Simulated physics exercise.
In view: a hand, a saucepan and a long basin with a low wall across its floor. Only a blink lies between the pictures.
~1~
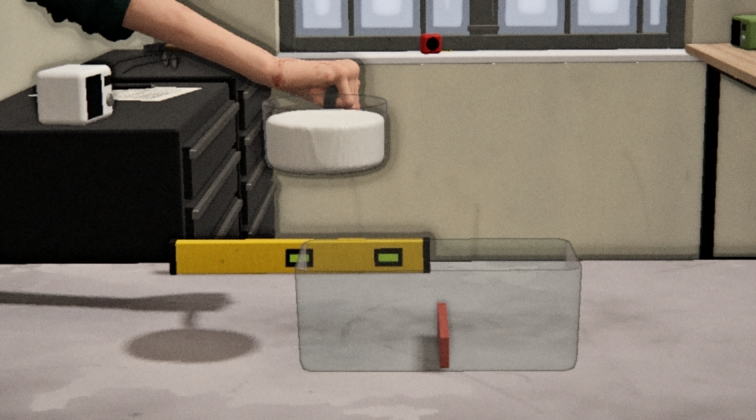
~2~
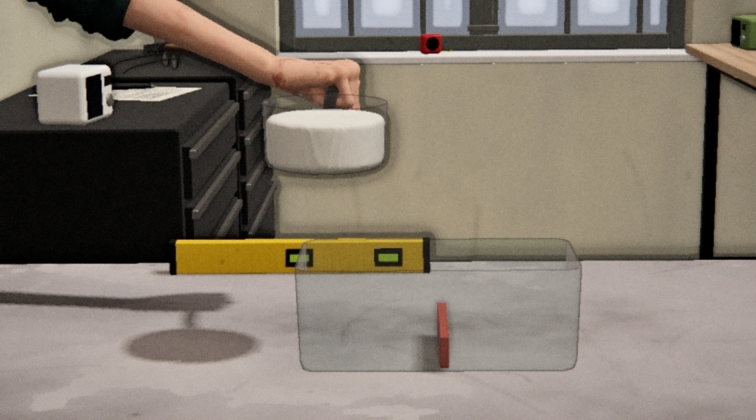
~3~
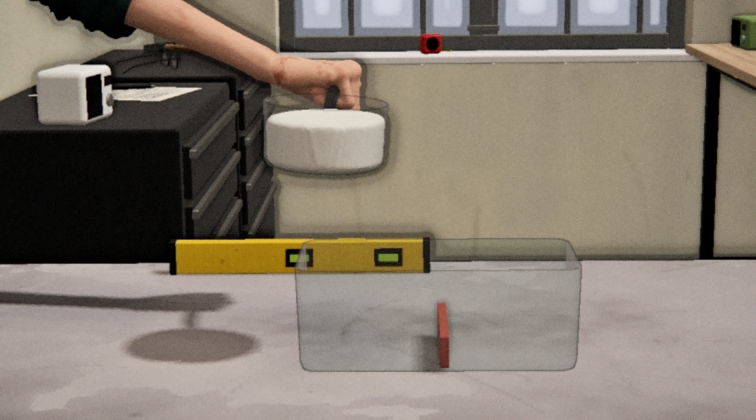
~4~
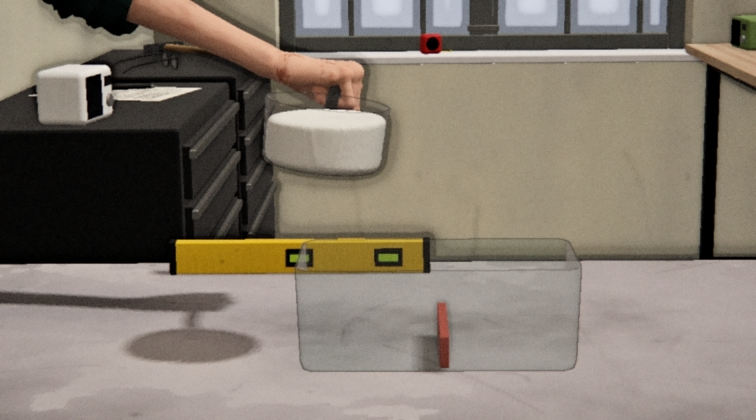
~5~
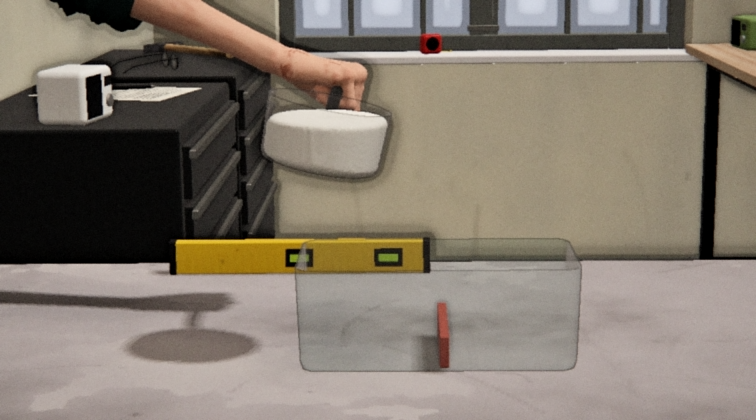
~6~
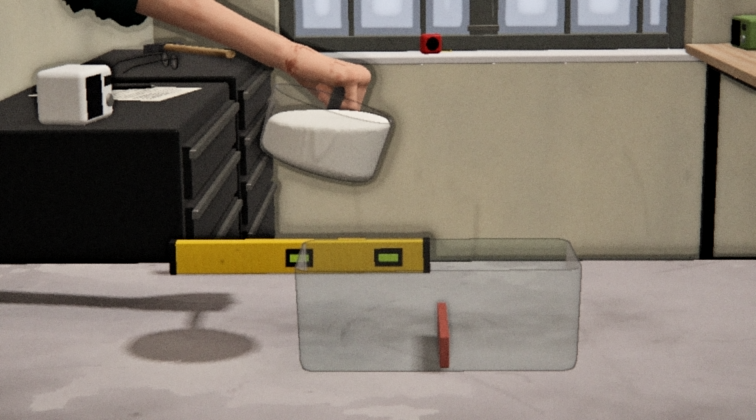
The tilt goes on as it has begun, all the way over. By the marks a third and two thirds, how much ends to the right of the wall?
It comes to between a third and two thirds.
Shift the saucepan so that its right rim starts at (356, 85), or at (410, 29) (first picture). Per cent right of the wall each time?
Roughly 20 per cent, and 70 per cent.
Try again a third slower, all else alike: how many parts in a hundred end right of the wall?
Close to 55 per cent.
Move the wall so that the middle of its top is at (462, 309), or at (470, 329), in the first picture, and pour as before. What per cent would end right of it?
About 15 and 25 per cent.
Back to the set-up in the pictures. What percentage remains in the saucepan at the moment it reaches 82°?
Near 40 %.
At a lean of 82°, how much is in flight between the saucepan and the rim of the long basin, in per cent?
About 40 per cent.
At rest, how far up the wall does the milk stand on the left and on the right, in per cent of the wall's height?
The left part 50 per cent, the right part 50.
A moment on, the tilt is 82° and 41 per cent is still to pour, 5 is left of the wall and 14 right of it.
Next, the tilt is 117° and 4 per cent is still to pour, 42 is left of the wall and 48 right of it.
Then the tilt is 121° and 0 per cent is still to pour, 51 is left of the wall and 48 right of it.
Later the tilt is 121° and 0 per cent is still to pour, 51 is left of the wall and 48 right of it.
In the end 51 per cent lies left of the wall, 48 right of it and 1 outside.
